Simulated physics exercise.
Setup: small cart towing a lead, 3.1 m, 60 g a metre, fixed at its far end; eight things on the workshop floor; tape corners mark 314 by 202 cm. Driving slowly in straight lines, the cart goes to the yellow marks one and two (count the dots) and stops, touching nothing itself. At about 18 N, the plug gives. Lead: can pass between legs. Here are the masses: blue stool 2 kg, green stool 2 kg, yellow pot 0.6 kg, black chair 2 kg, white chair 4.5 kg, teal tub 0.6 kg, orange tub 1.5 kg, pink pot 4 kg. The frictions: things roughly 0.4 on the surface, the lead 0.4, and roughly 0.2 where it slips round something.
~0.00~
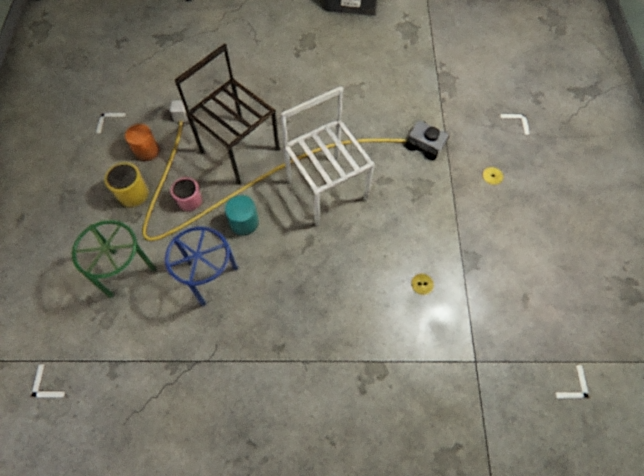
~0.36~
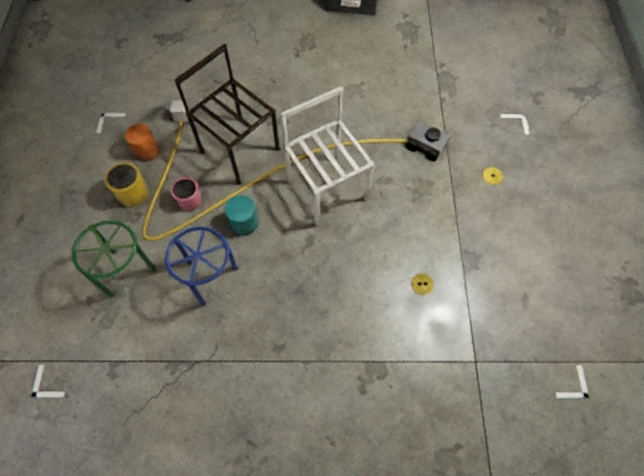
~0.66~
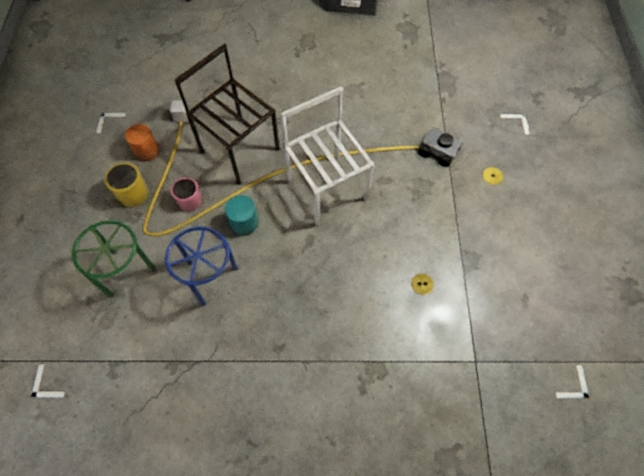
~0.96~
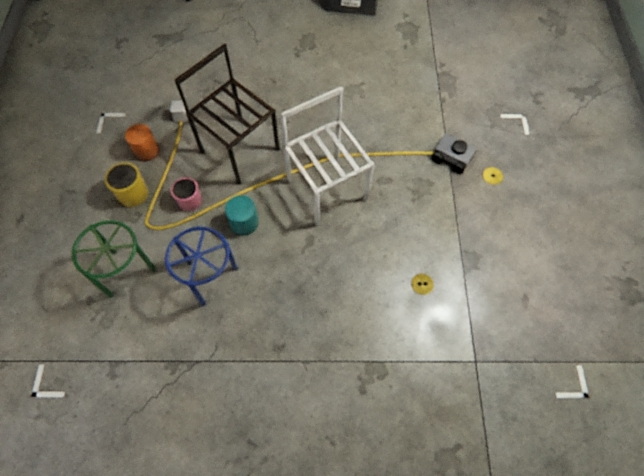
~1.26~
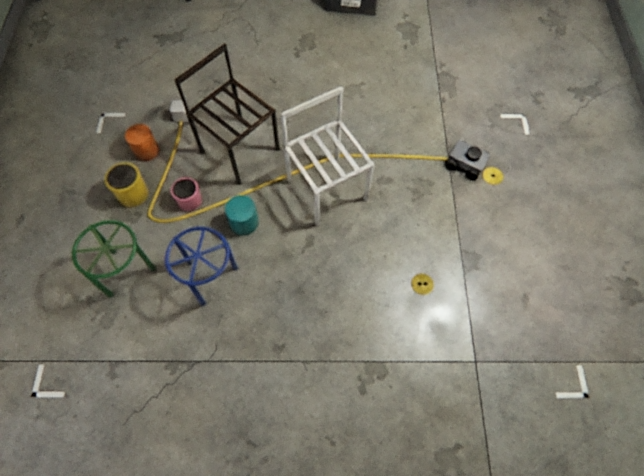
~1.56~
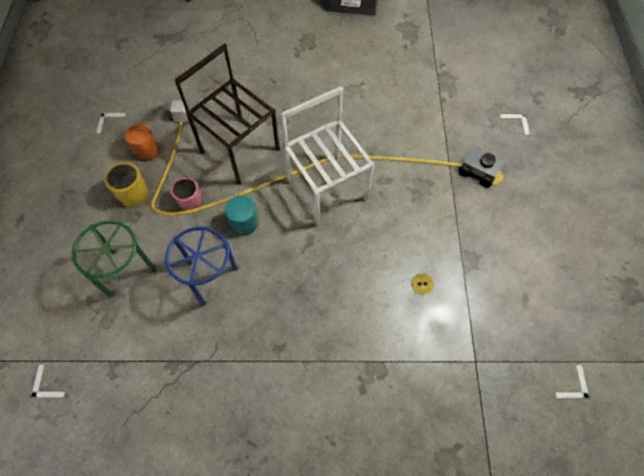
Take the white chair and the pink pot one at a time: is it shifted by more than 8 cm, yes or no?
White chair - no, pink pot - no.
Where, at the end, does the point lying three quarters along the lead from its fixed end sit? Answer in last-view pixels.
Roughly at (367, 190).
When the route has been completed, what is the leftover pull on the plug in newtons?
It comes out close to 0 N.
After 2.4 s, cart at (483, 191), lead slack at the fixed end; nothing else has moved.
After 3.3 s, cart at (462, 223), lead slack at the fixed end; nothing else has moved.
After 4.1 s, cart at (440, 257), lead slack at the fixed end; nothing else has moved.
After 5.0 s, cart at (423, 283), lead slack at the fixed end; nothing else has moved.
After 5.4 s, cart at (423, 283), lead slack at the fixed end; white chair 0 cm off its start at (328, 154), pink pot 0 cm off its start at (184, 189).
